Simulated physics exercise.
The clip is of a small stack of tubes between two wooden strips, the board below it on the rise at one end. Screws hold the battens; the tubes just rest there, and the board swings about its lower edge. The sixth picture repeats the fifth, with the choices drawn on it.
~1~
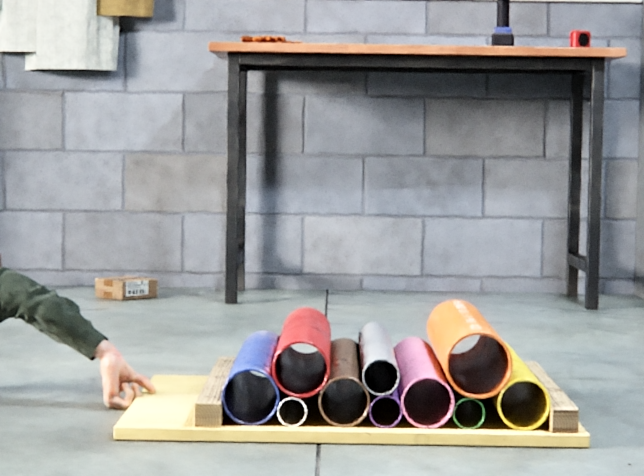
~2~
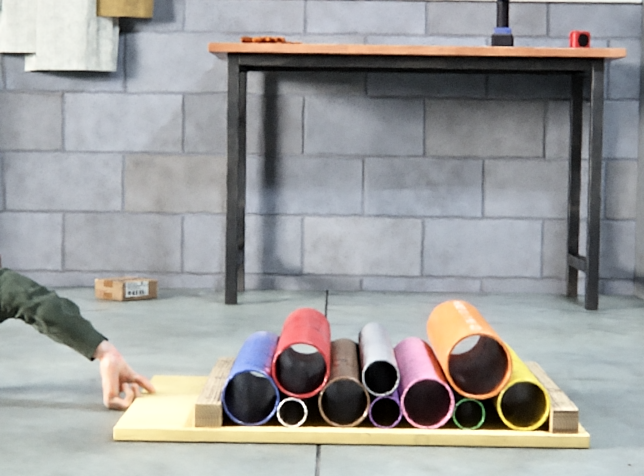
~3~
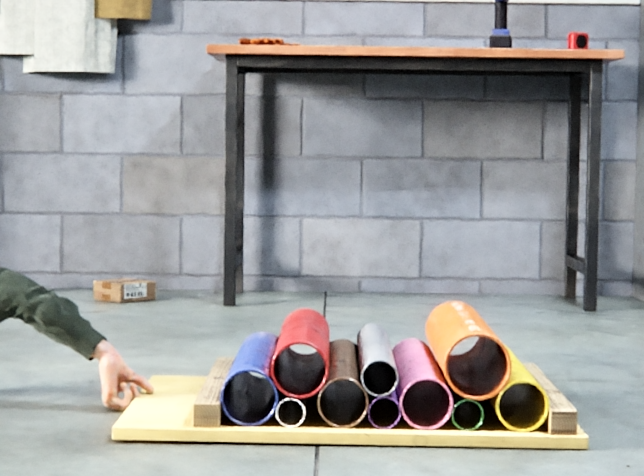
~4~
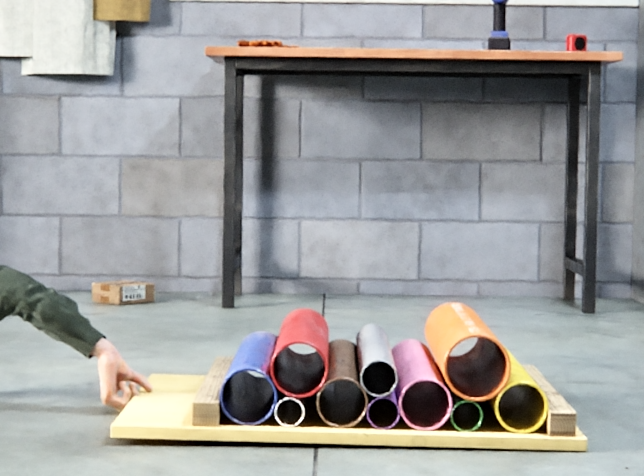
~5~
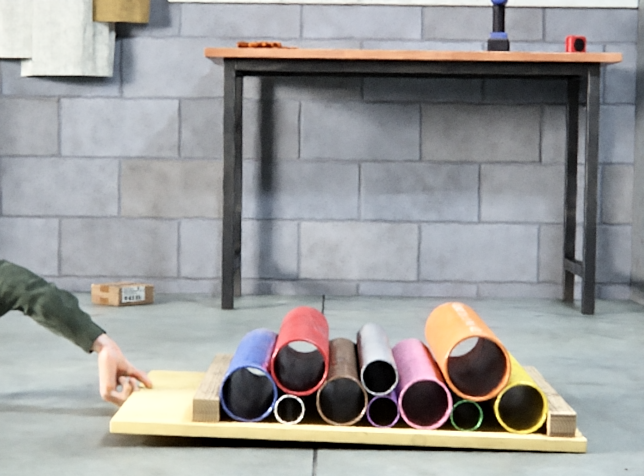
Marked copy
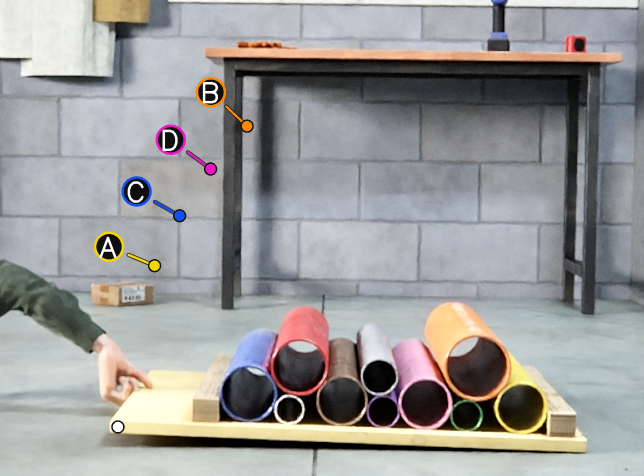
In a room with a grey block wall and smooth grey floor, seen from low and straight on, a dark table with an orange-brown top stands behind a yellow board. Between wooden strips on it rest blue, red, white, brown, grey, purple, pink, green, orange and yellow tubes, left to right. A hand at the left lifts that end very slightly, the tubes keeping their arrangement.
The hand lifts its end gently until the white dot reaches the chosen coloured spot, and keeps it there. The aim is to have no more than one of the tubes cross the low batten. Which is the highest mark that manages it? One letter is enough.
The highest mark that will do is D.
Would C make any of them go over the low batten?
No, at C.
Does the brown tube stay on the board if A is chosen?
Yes.
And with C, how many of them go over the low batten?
At C the number is none.
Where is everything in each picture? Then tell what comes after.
Pink tube (428, 402); yellow tube (524, 404), in the first picture.
Yellow tube (524, 405); red tube (301, 370), in the second picture.
Board (349, 398); blue tube (249, 398); yellow tube (523, 406), in the third picture.
Board (348, 398); blue tube (249, 397), in the fourth picture.
Board (347, 396); blue tube (249, 394); white tube (290, 410), in the fifth picture.
On the marked copy, A at (154, 266); B at (247, 126); C at (180, 216); D at (211, 169); the white dot at (118, 427).
Taking D. A third of the way, board at 20°.
Two thirds of the way, board at 36°.
When it is over, board at 36°, none over the low batten.
As for the rest, A none over the low batten; B two over the low batten (red, orange); C none over the low batten.
